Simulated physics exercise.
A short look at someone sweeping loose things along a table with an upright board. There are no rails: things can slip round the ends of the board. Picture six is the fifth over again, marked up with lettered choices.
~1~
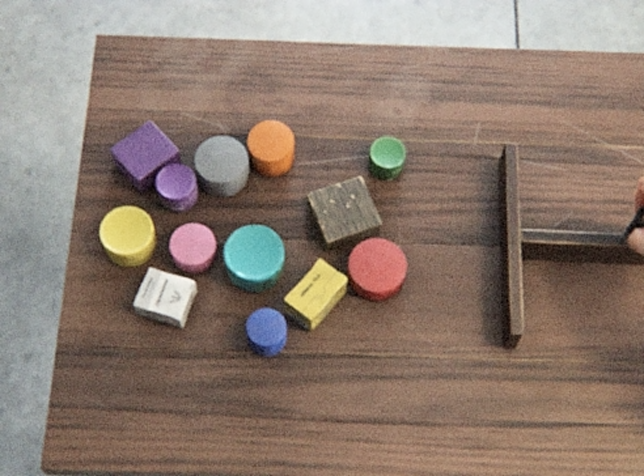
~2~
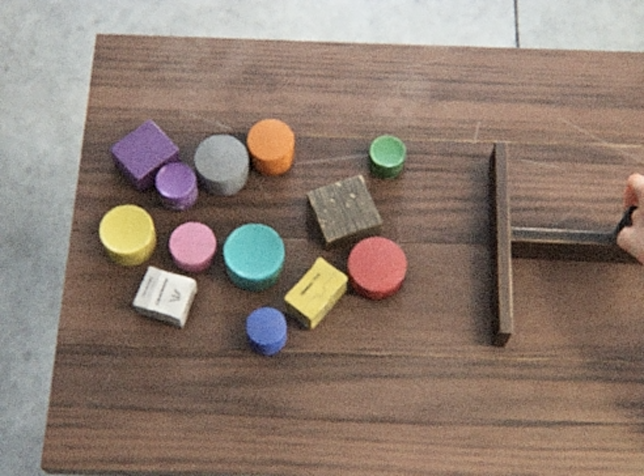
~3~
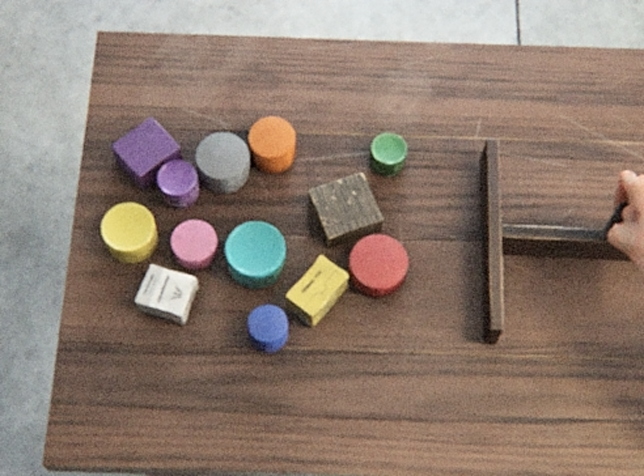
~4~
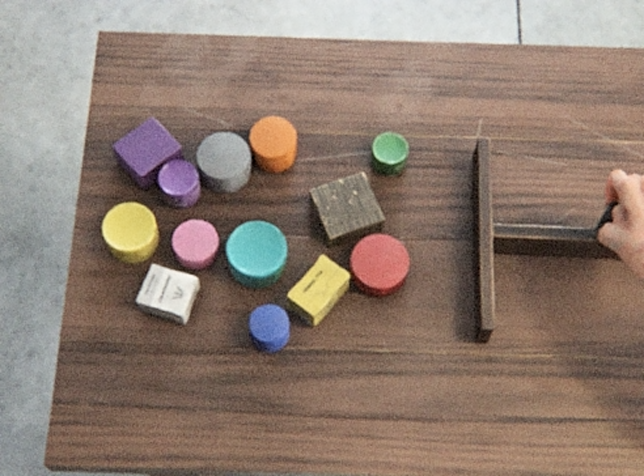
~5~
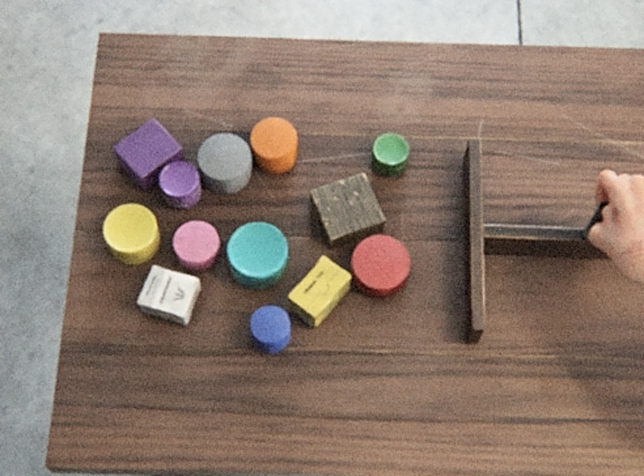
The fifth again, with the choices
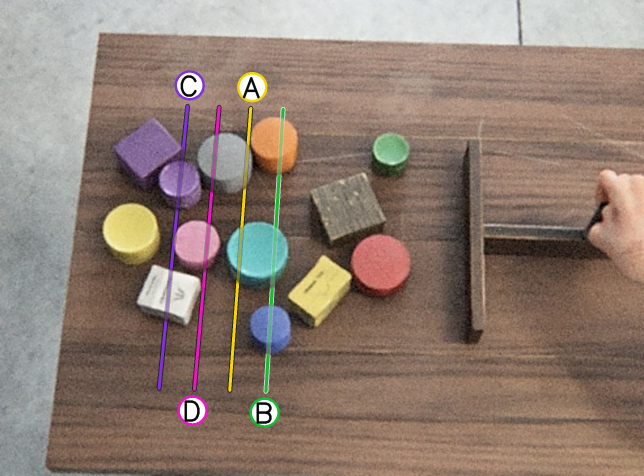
We see colourful round and square-cornered objects spread across a dark wooden table, with an upright board to their right. A hand gripping the board's handle slides it a short way left, while the objects stay still, untouched.
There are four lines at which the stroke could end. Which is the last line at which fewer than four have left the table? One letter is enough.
Line C.
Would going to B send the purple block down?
No.
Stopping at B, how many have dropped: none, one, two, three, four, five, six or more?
The count is none.
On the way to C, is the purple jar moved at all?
By then, yes.
On the marked copy, A at (241, 242); B at (275, 243); C at (174, 240); D at (207, 241).
With C. Early on, board (367, 227); blue tin (265, 335); green jar (344, 154).
Further on, board (258, 224); yellow jar (114, 228); purple block (129, 148).
At the end, board (176, 221); purple block over the edge; pink tin over the edge; two fallen.
As for the rest, A is within the limit but short; B is within the limit but short; D is within the limit but short.
